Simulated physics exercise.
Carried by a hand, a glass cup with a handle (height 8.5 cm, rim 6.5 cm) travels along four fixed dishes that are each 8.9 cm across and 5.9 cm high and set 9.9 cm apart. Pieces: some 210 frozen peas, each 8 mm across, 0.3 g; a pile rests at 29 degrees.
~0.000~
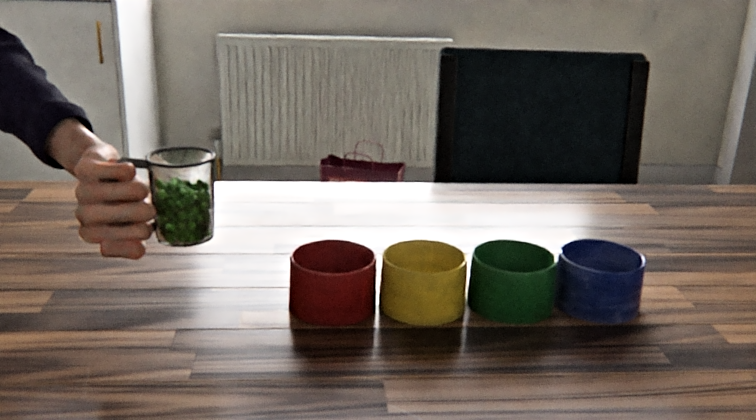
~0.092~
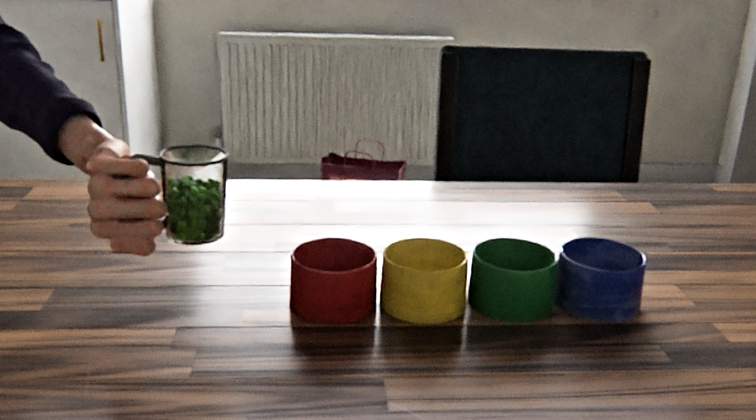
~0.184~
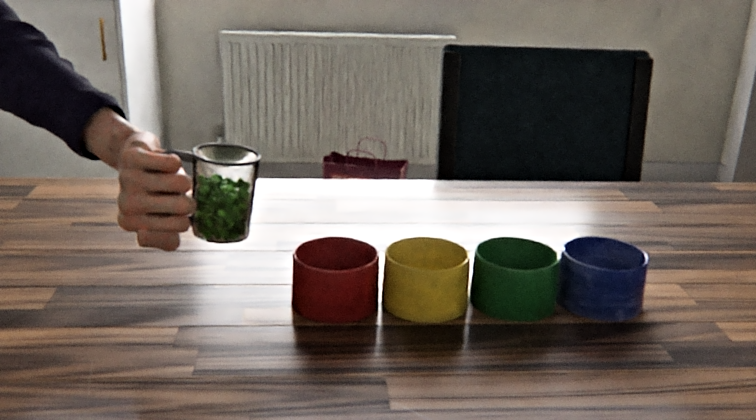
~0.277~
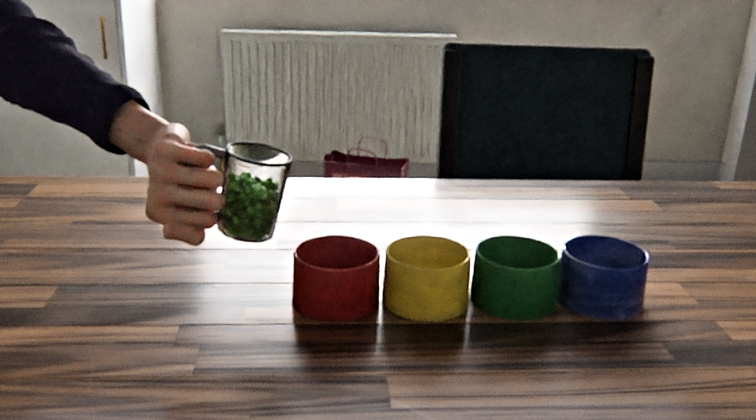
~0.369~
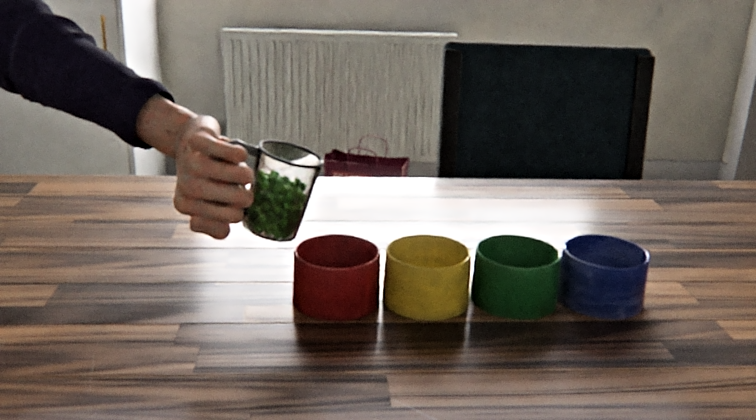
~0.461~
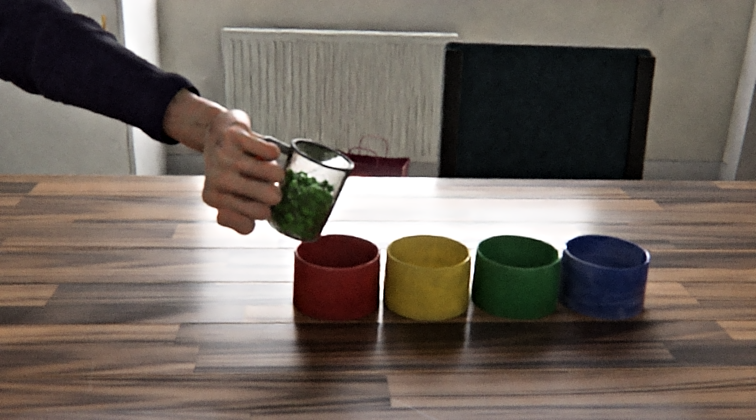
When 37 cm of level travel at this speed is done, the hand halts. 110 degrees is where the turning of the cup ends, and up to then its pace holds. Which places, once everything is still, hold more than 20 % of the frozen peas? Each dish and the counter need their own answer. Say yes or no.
Red: No, blue: Yes, green: No, yellow: No, counter: No.
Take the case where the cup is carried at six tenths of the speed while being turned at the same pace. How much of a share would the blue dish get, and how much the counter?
Then the blue dish gets 100 and the counter 0.
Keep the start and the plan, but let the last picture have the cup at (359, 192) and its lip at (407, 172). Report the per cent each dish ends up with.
Red 0; blue 100; green 0; yellow 0.
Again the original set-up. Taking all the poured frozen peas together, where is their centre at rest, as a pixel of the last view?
Around (598, 285).
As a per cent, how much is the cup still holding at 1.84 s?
Around 100 in a hundred.
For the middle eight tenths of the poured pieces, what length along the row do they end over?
Roughly 5 cm of the row.
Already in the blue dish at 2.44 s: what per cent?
About 70 percent up to now.
After 1.29 s, tilt 62 degrees; cup holds 100 %.
Then, at 1.84 s, tilt 90 degrees; cup holds 100 %.
After 2.44 s, tilt 110 degrees; cup holds 30 %, blue 70 %.
By 3.2 s all is still; red 0 %, blue 100 %, green 0 %, yellow 0 %, counter 0 %.
